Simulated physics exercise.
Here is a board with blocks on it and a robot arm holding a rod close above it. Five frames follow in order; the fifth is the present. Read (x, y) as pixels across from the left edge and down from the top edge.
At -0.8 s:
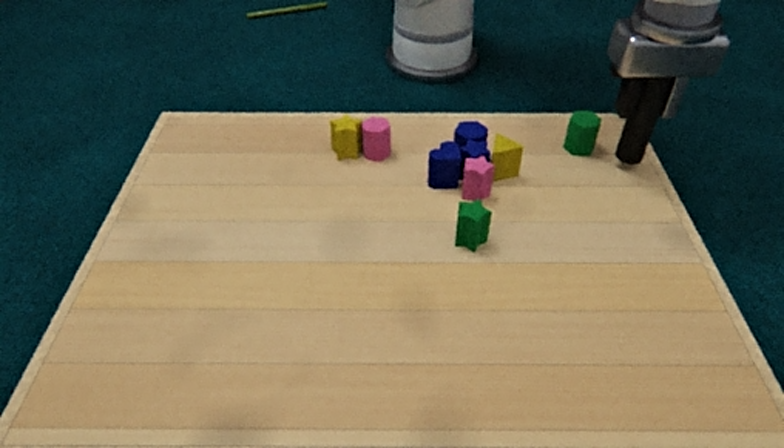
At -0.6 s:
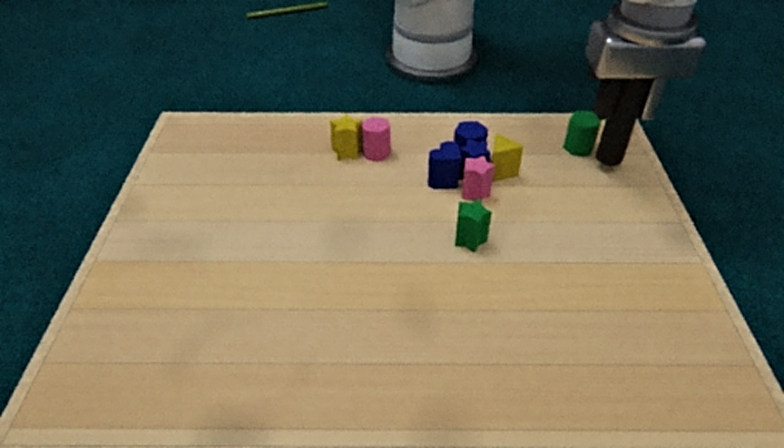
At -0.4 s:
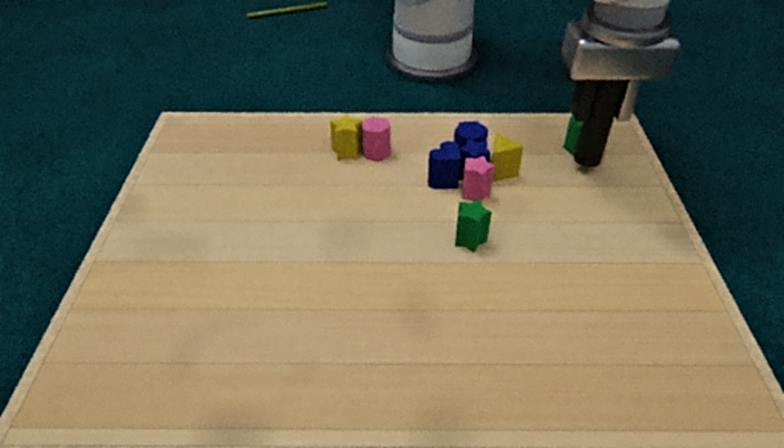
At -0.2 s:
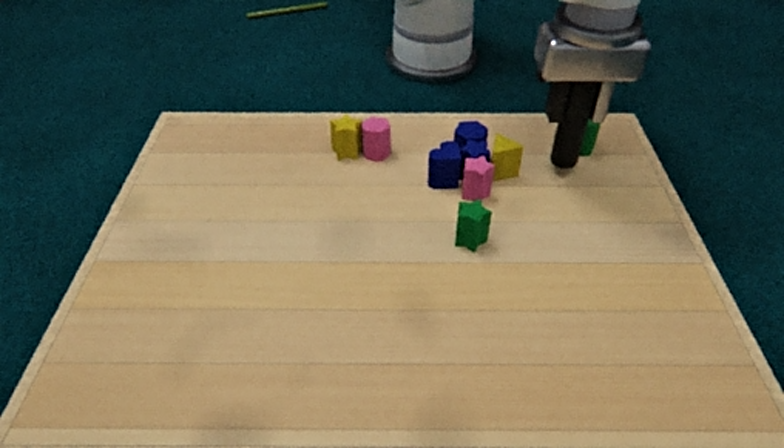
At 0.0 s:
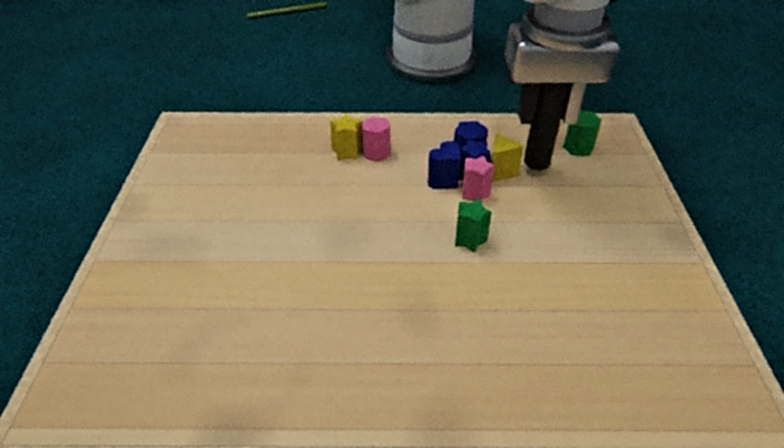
On a light wooden board scattered with small blue, yellow, pink and green blocks, a robot arm holding a dark rod moves steadily left, passing in front of a green block toward the yellow three-sided one, while the blocks stay still.
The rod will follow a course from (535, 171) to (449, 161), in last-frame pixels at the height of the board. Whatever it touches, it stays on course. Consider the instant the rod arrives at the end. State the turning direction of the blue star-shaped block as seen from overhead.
With the clock.
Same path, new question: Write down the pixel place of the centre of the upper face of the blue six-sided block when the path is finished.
The centre of its top will be at (431, 119).
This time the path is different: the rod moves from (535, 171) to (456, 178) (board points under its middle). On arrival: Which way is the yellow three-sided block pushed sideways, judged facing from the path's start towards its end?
The yellow three-sided block is shifted sideways to the left, facing along the path from start to end.
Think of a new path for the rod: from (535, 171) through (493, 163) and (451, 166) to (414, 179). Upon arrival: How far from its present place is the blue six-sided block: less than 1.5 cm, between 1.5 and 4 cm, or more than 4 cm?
Distance: More than 4 cm.
The first path, step by step. Halfway along, rod at (493, 157); blue heart-shaped block at (435, 151), turned 10° anticlockwise; blue six-sided block at (469, 129); blue star-shaped block at (462, 150), turned 30° clockwise; yellow three-sided block at (489, 150), turned 15° anticlockwise.
At the end, rod at (450, 152); blue heart-shaped block at (434, 151); blue six-sided block at (431, 119), turned 40° clockwise; blue star-shaped block at (461, 151), turned 30° clockwise; yellow three-sided block at (488, 150), turned 30° anticlockwise; green six-sided block not moved.
